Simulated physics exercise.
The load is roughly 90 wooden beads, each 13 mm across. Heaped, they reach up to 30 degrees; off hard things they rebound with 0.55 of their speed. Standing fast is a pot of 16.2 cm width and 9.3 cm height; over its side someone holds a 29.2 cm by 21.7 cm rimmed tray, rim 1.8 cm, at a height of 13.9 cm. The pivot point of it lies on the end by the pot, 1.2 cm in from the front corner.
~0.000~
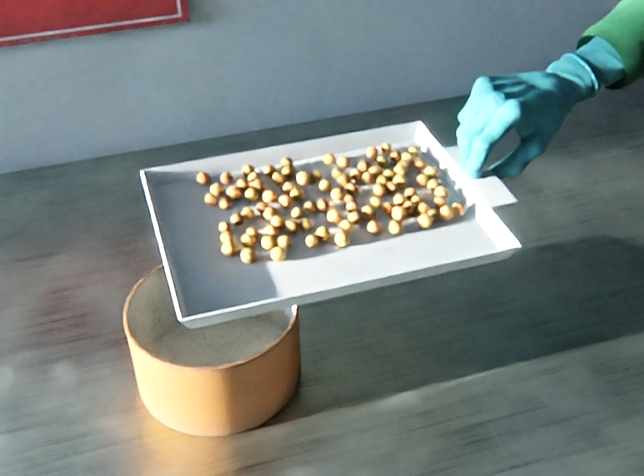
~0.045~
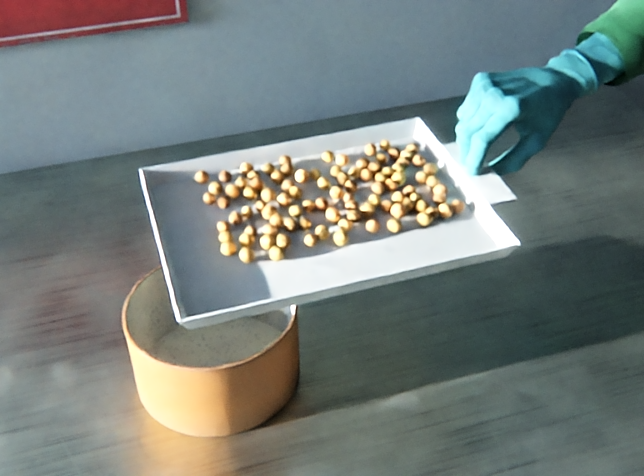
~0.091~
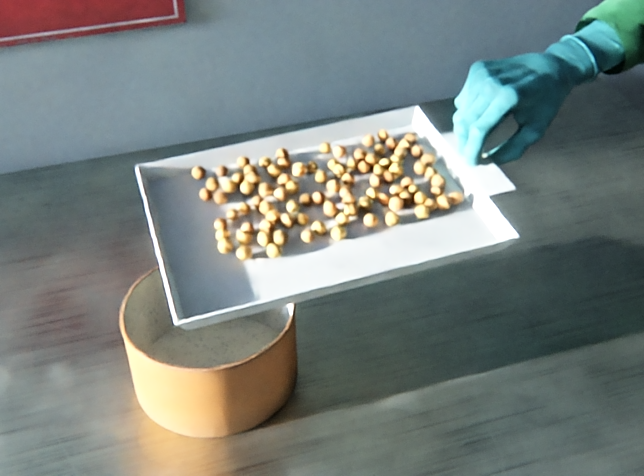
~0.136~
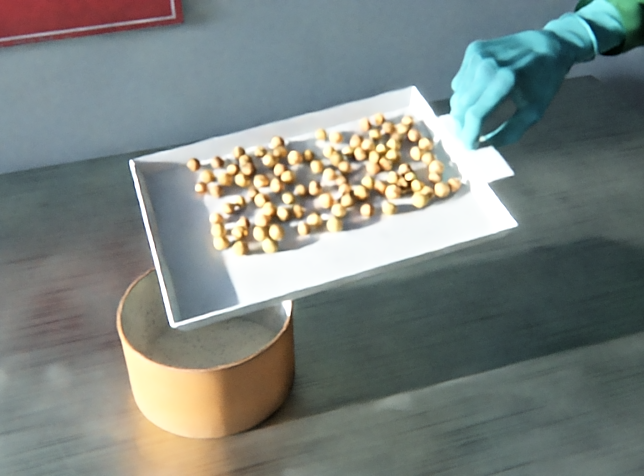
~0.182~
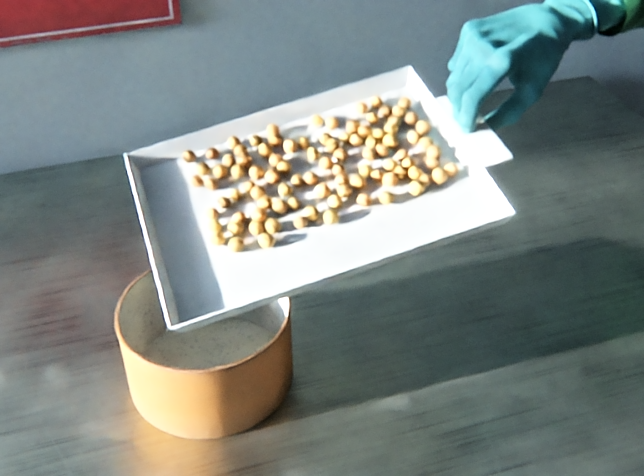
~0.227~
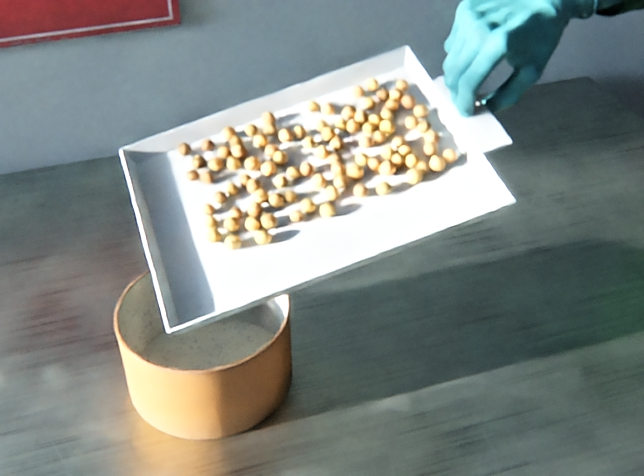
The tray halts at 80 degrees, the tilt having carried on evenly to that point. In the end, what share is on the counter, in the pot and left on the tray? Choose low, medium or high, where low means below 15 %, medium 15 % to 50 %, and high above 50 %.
Shares - counter: High, pot: Low, left on the tray: Low.
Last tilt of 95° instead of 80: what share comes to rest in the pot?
In that case, near 0 percent.
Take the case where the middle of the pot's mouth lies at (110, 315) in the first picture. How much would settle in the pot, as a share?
Roughly 0 per cent.
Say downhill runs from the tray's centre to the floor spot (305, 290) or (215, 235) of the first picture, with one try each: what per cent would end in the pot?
Roughly 0 per cent on the first try and 20 per cent on the second.
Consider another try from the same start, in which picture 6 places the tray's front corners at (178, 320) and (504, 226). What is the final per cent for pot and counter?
Pot: 0, counter: 100.
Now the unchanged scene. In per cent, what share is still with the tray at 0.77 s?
Around 40 percent.
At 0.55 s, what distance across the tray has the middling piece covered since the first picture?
11 cm.
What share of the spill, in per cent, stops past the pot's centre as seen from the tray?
Around 90 per cent, give or take.
After 0.55 s, tilt 47 degrees; the tray holds 100 %, the pot 0 %.
After 0.77 s, tilt 68 degrees; the tray holds 40 %, the pot 0 %.
Then, at 1.11 s, tilt 80 degrees; the tray holds 0 %, the pot 0 %.
At rest (2.0 s), counter 100 %, pot 0 %, tray 0 %.
